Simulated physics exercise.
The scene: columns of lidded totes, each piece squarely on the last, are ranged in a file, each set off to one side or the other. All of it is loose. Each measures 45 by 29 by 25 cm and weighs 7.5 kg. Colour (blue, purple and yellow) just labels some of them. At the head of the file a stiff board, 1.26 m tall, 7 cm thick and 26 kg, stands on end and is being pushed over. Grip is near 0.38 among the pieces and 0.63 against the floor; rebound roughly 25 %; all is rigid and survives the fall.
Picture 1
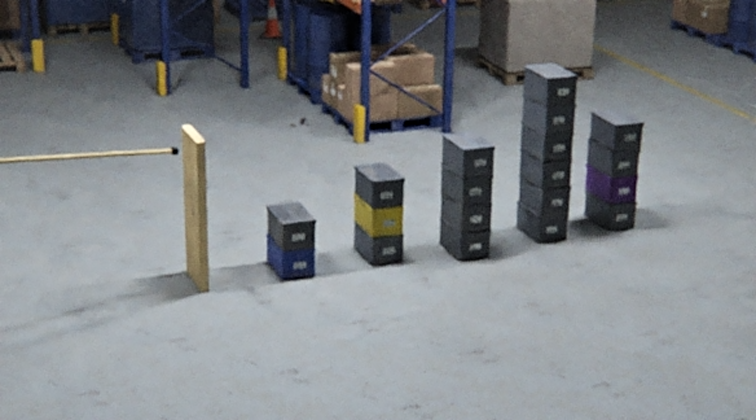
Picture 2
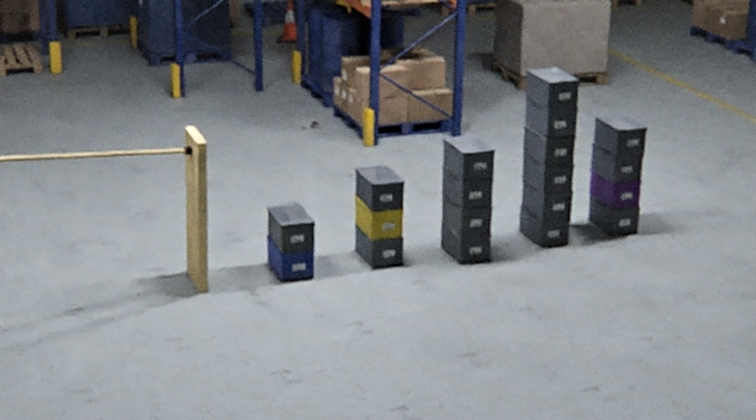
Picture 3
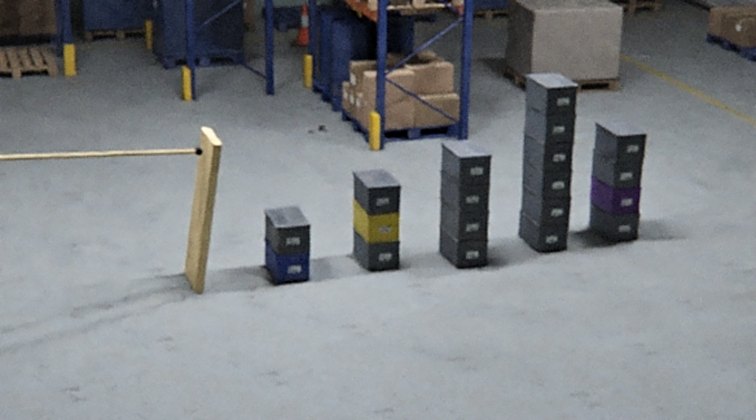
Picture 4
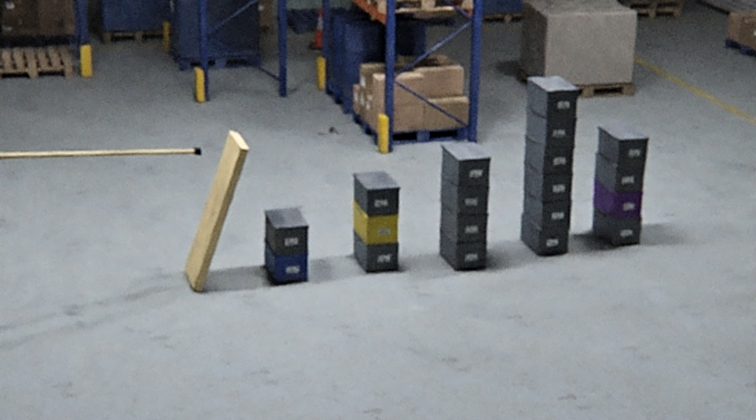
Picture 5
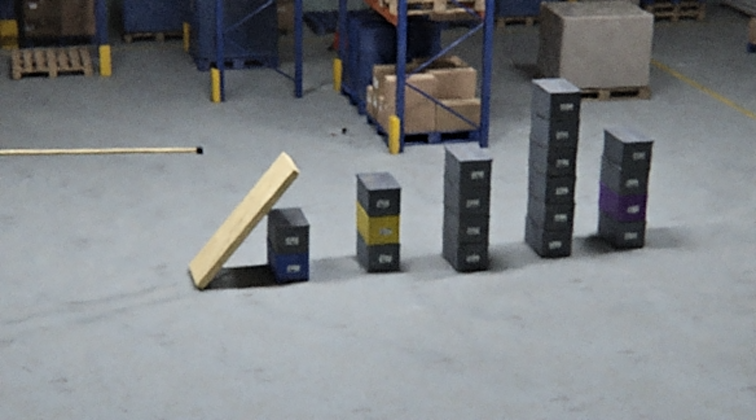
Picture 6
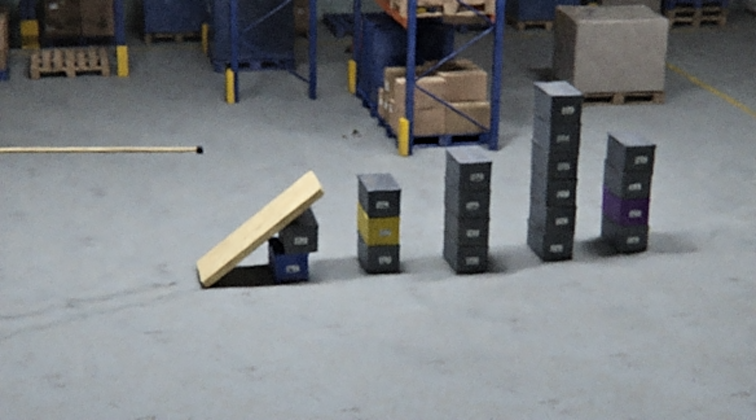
A pole pushes an upright wooden board rightward and halts; the board tilts on and leans onto the nearest, shortest of five stacks of lidded totes, shifting its grey top tote rightward above the blue one, while the other stacks stay undisturbed.
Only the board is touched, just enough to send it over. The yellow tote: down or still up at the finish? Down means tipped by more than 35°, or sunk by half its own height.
That tote holds its level.
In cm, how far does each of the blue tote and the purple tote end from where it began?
Blue 0, purple 0.
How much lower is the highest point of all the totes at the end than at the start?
Roughly 0 cm.
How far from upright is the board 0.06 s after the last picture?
Some 50° from upright.
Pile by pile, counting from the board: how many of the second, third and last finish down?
Second 0, third 0, last 0.
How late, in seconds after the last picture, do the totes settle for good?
Around 0.0 s.
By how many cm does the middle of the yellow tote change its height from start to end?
About 0 cm lower.
Then, 0.06 s after the last picture, board 52° from upright; none of the 19 totes down, 1 disturbed; yellow tote unmoved.
At rest, board 53° from upright; none of the 19 totes down, 1 disturbed; yellow tote unmoved; blue tote unmoved; purple tote unmoved. As the last picture would show them, middles, yellow tote near (378, 223), blue tote near (288, 259).
